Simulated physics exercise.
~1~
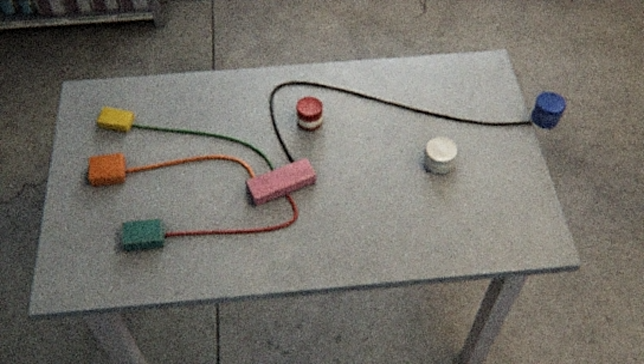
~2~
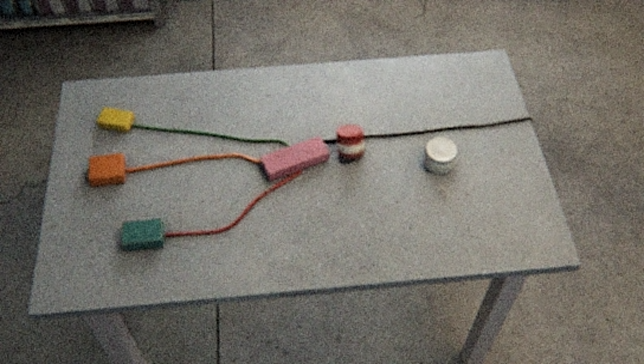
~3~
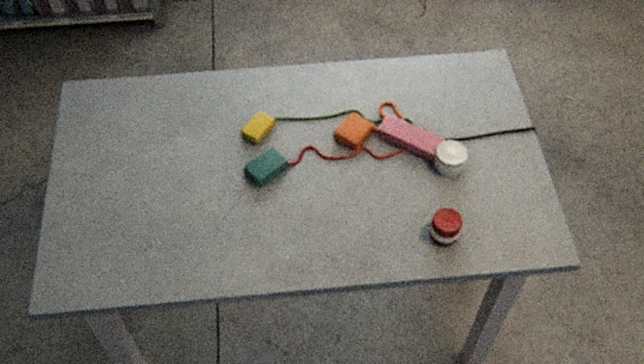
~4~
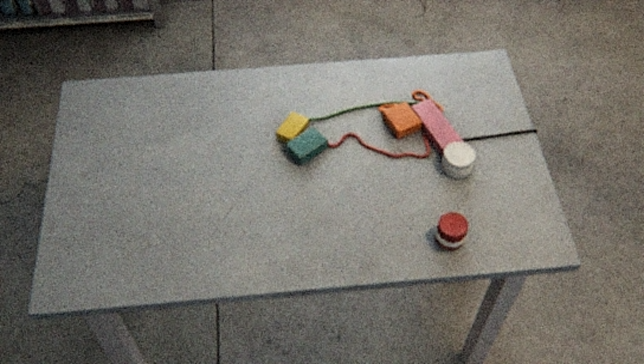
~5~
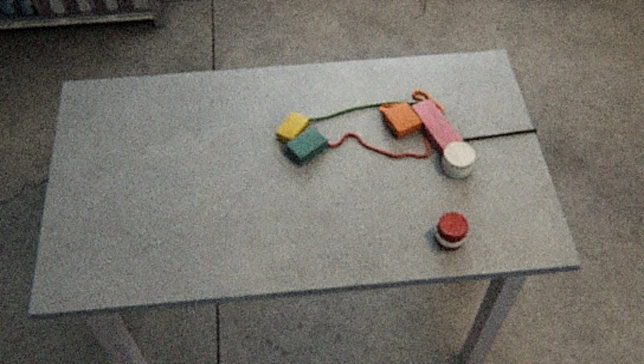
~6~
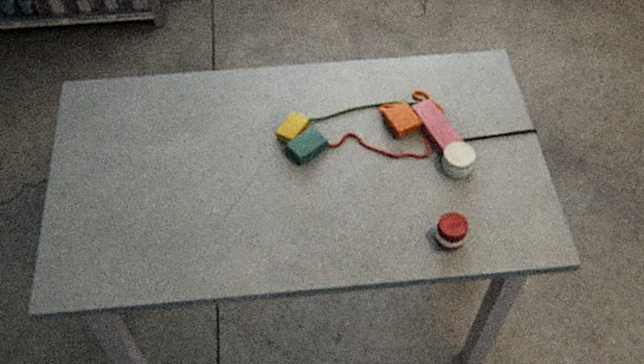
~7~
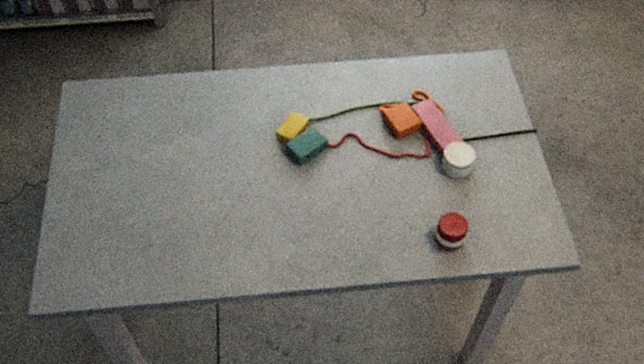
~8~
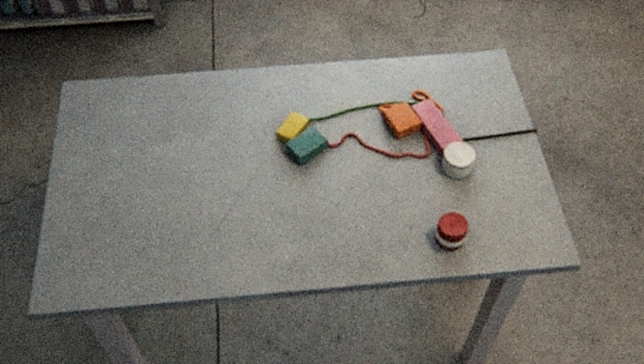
Blue cylinder dropping off a table's right side, its black cable dragging a pink block and three tethered blocks rightward before stopping.
